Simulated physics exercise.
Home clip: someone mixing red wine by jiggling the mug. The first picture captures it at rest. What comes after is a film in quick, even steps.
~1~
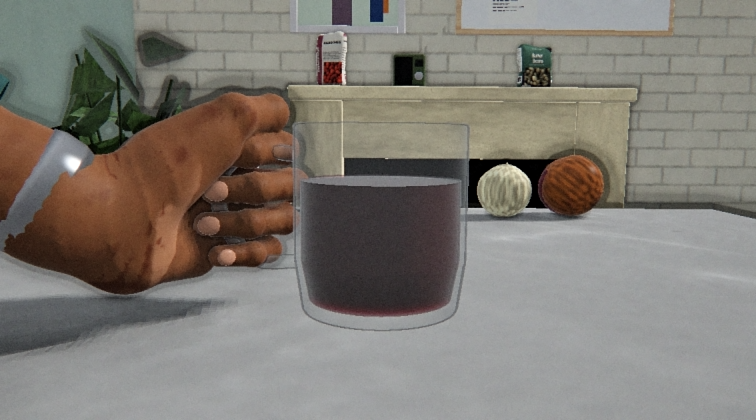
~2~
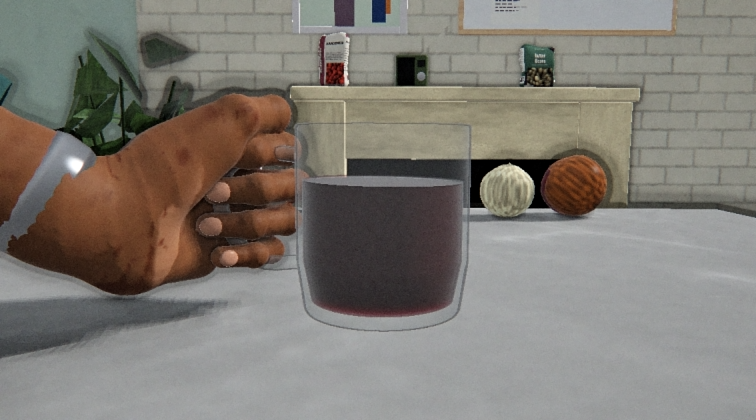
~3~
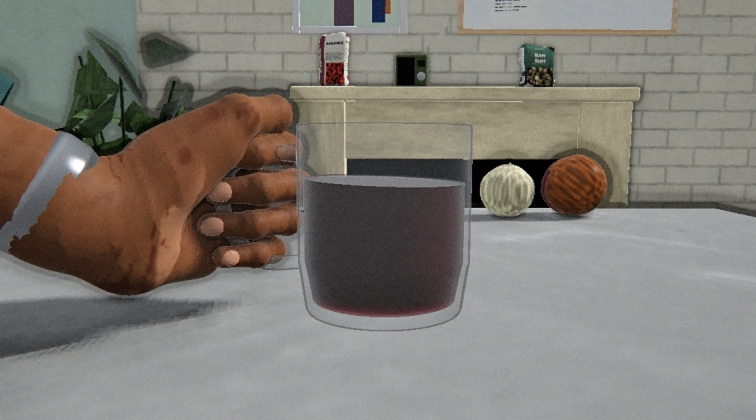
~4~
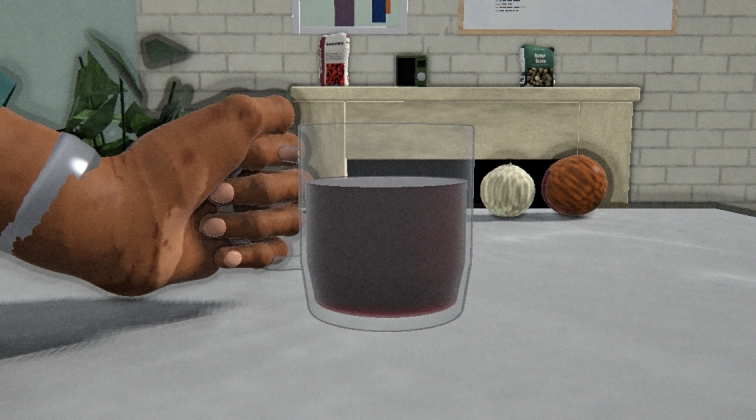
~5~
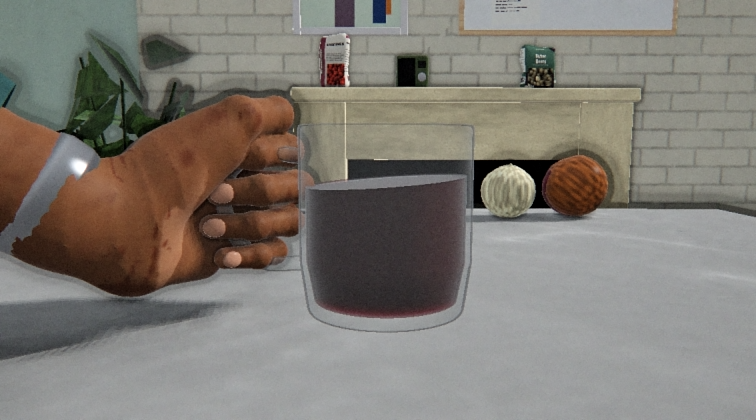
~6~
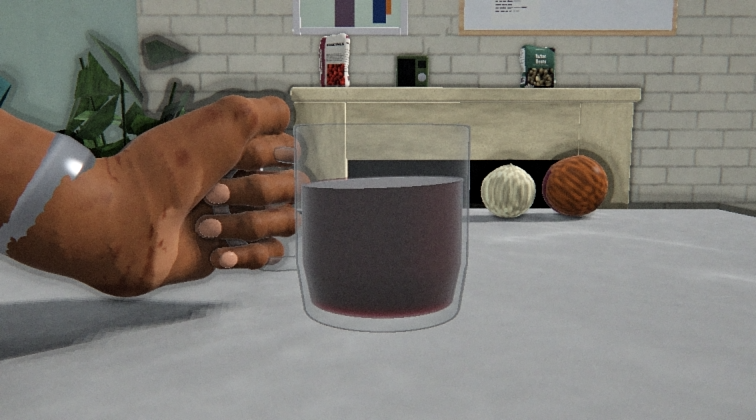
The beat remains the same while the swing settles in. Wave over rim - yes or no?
No, held.
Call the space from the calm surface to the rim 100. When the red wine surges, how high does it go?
Something like 30 per cent, give or take.
Soon after, the highest wave so far climbs under half way to the rim.
In the end, the highest wave so far climbs under half way to the rim; nothing has left it.
